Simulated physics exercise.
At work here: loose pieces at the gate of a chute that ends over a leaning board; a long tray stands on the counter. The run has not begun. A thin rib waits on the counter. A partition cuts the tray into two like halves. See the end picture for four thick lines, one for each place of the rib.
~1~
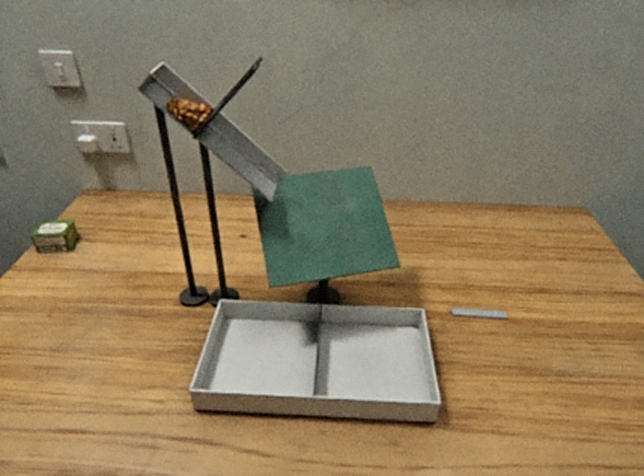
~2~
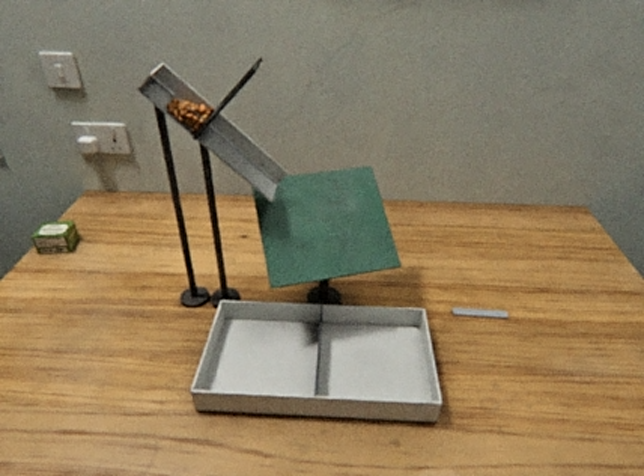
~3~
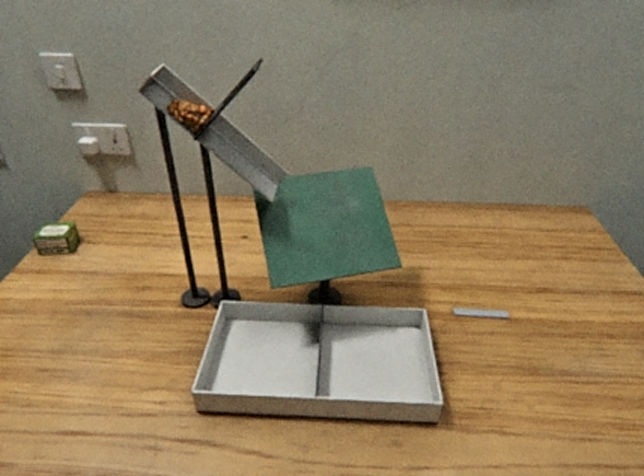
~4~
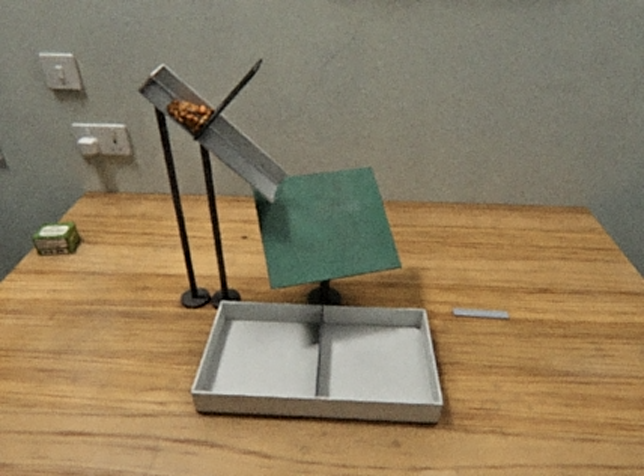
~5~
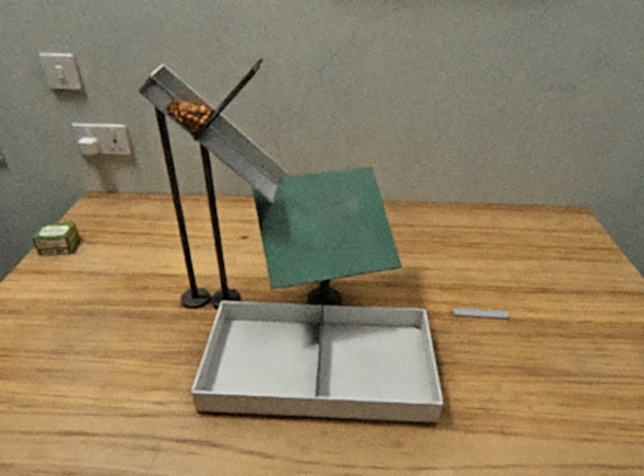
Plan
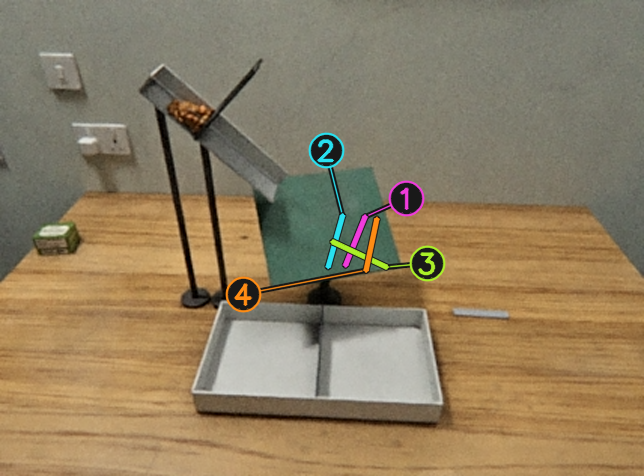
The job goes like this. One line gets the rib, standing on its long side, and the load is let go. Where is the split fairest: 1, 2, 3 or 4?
Line 2.
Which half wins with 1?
The right half.
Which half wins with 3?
Right.
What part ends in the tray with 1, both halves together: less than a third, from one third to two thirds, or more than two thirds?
Line 1 gives more than two thirds.
On the marked copy, line 1 from (365, 216) to (345, 265); line 2 from (342, 215) to (328, 266); line 3 from (332, 241) to (386, 267); line 4 from (376, 219) to (366, 270).
For line 1, of what is caught, only a few in the left half, all but a few in the right.
For line 2, of what is caught, close to two thirds in the left half, close to a third in the right.
For line 3, of what is caught, only a few in the left half, all but a few in the right.
For line 4, of what is caught, none at all in the left half, the whole lot in the right.
